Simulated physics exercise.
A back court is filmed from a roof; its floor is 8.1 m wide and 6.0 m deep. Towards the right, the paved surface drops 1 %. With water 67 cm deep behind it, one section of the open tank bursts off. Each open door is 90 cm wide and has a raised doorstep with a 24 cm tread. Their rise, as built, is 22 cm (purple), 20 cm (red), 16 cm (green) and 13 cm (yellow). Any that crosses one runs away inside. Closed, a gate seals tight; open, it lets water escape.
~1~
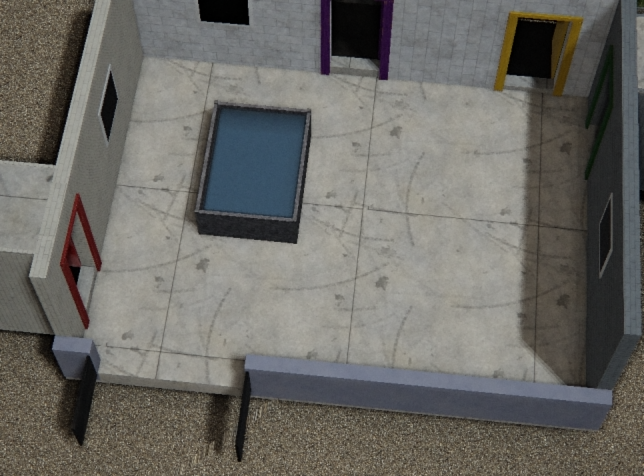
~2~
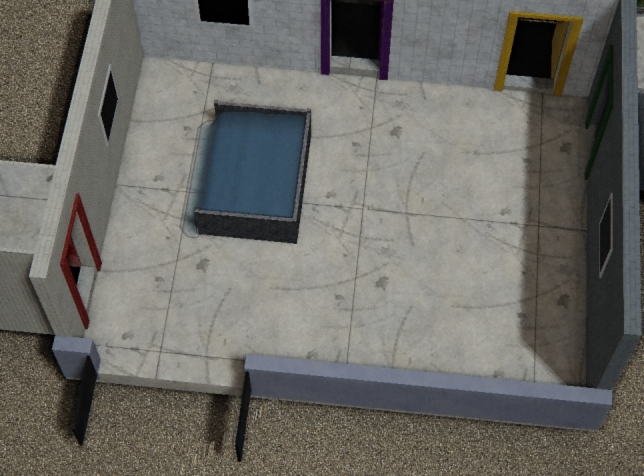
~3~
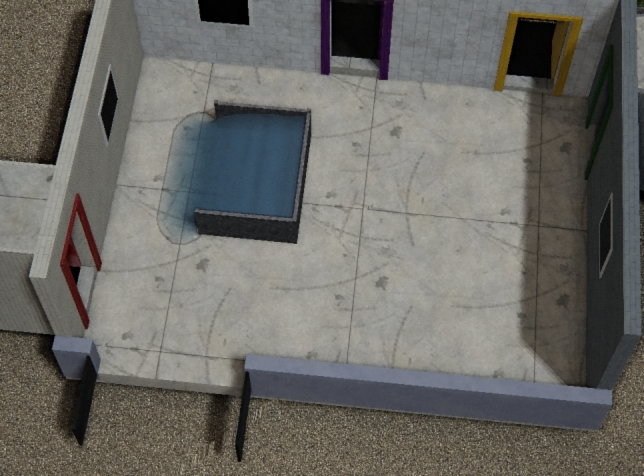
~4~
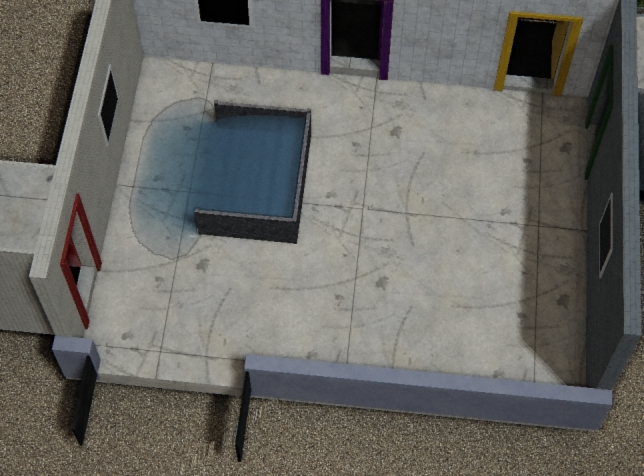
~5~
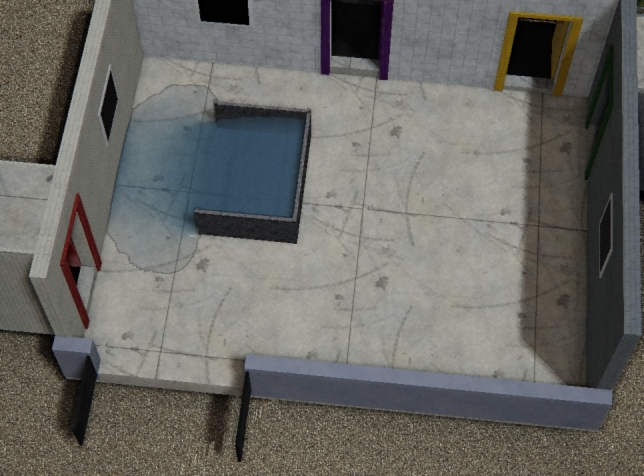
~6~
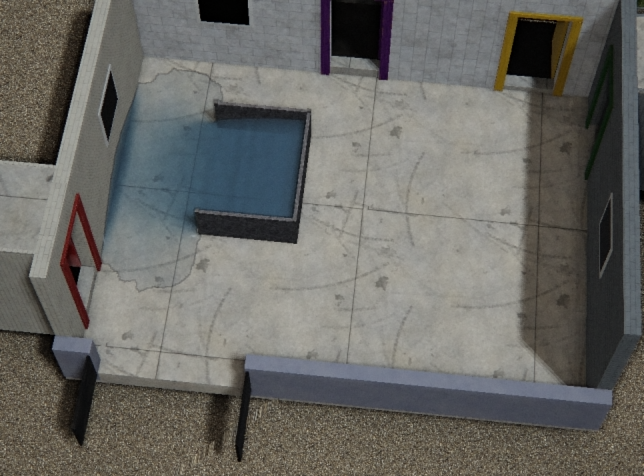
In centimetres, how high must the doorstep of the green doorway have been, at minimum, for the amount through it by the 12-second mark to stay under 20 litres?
It must have been at least 8.5 cm high.
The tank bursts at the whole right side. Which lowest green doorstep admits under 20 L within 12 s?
Estimate: Near 21 cm.
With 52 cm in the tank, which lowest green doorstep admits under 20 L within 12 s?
Roughly 6.0 cm high.
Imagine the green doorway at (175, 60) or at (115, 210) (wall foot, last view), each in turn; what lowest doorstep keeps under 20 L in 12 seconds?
Roughly 30 cm for the first and 34 cm for the second.
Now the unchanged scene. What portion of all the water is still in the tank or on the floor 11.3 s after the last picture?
About 66 in every hundred.
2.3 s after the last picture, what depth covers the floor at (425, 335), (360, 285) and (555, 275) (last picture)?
Taking the spots in order: About 0, 0 and 0 centimetres.
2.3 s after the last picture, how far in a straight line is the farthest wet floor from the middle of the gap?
Front distance: Approx. 4.0 m.
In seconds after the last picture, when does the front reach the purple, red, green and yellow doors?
Purple = 2.0 s, red = 0.3 s, green = 4.0 s, yellow = 3.4 s.
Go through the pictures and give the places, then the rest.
The first frame shows the open tank at (255, 162) is whole and still, 67 cm deep; the green door at (599, 119) is dry.
In the second frame, water pours out at (211, 171) and has run 0.3 m, to (186, 228); about 9 cm deep outside, 67 cm at the back.
In the third frame, the gap is at (211, 173), the front 0.7 m out at (162, 222); the back of the open tank holds 66 cm.
In the fourth frame, the gap is at (211, 173), the front 1.2 m out at (133, 207); the back of the open tank holds 59 cm.
In the fifth frame, the gap is at (211, 174), the front 1.6 m out at (131, 118); the back of the open tank holds 56 cm.
In the sixth frame, water pours out at (211, 174) and has run 1.8 m, to (138, 88); about 11 cm deep outside, 55 cm at the back; 6.6 m in a straight line remain to the green door at (599, 119).
Then, 0.7 s after the last picture water covers 15 % of the floor, deepest (44 cm) near (129, 176); it has not reached the green door.
Then, 2.3 s after the last picture water covers 35 % of the floor, deepest (26 cm) near (142, 66); it has not reached the green door.
Then, 11.3 s after the last picture water covers 75 % of the floor, deepest (8 cm) near (564, 406); 6 cm at the green door, 0 litres in over its 16 cm doorstep.
At the green door as built, the water peaked near 14 cm, 4.5 s after the last picture.
With a doorstep of 7 cm, 39 litres would have come in within the 12 s; with 10 cm, 9 litres. So under 20 litres takes about 8.5 cm.
